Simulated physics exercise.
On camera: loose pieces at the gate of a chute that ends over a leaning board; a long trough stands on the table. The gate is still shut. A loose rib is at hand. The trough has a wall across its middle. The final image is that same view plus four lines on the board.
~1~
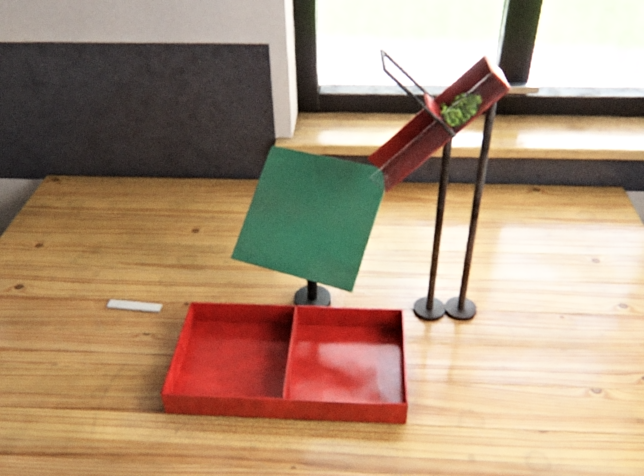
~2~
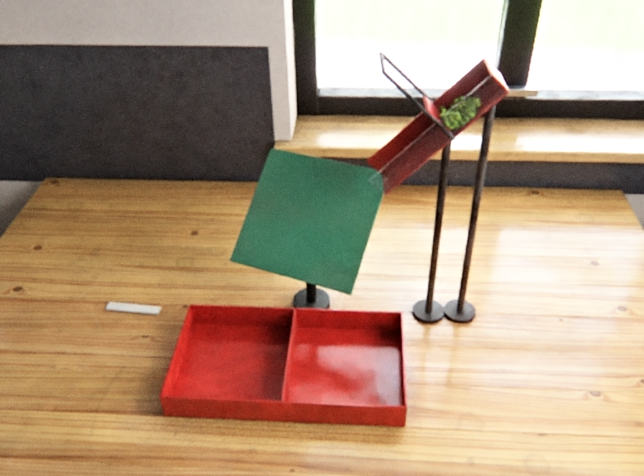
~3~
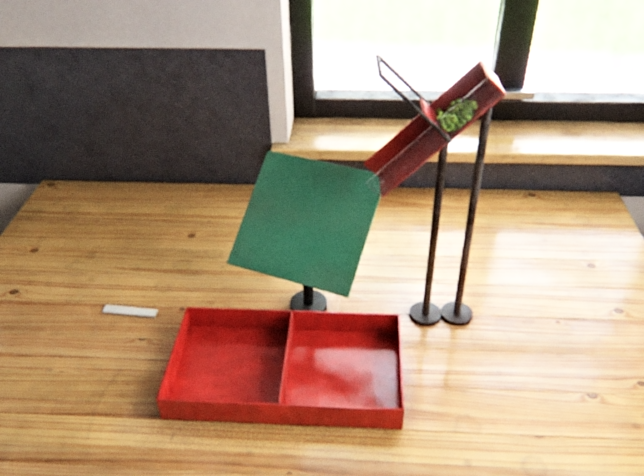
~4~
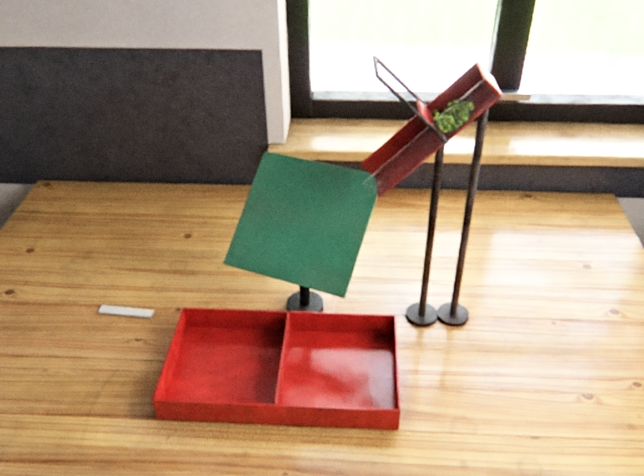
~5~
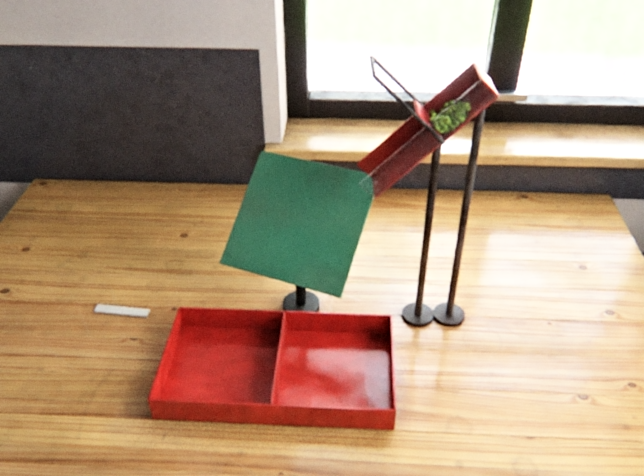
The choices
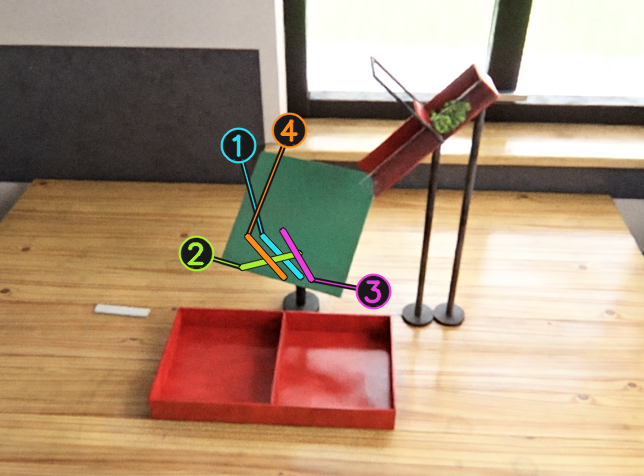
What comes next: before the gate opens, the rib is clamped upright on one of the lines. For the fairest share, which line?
Take 4.
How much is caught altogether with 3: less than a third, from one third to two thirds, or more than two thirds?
It is more than two thirds.
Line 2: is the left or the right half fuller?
The left half.
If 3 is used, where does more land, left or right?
Right.
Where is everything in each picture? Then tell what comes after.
The first picture shows load behind the gate at (457, 110), dried peas; lip of the chute at (385, 182), sloping fairly steeply.
The second picture shows middle of the board at (309, 217), tilted fairly steeply; middle of its low edge at (288, 277); of its high edge at (328, 160).
The third picture shows front corners of the trough at (157, 399) and (403, 409); front end of its middle wall at (279, 404); gate still shut at (426, 110).
The fourth picture shows middle of the load at (449, 116); lip at (377, 188).
The fifth picture shows middle of the load at (446, 116); lip at (374, 188).
On the marked copy, line 1 from (262, 236) to (300, 276); line 2 from (299, 253) to (242, 267); line 3 from (282, 230) to (311, 279); line 4 from (247, 236) to (283, 277).
For line 1, of what is caught, a small part in the left half, most in the right.
For line 2, of what is caught, most in the left half, a small part in the right.
For line 3, of what is caught, a small part in the left half, nearly all in the right.
For line 4, of what is caught, about half in the left half, about half in the right.
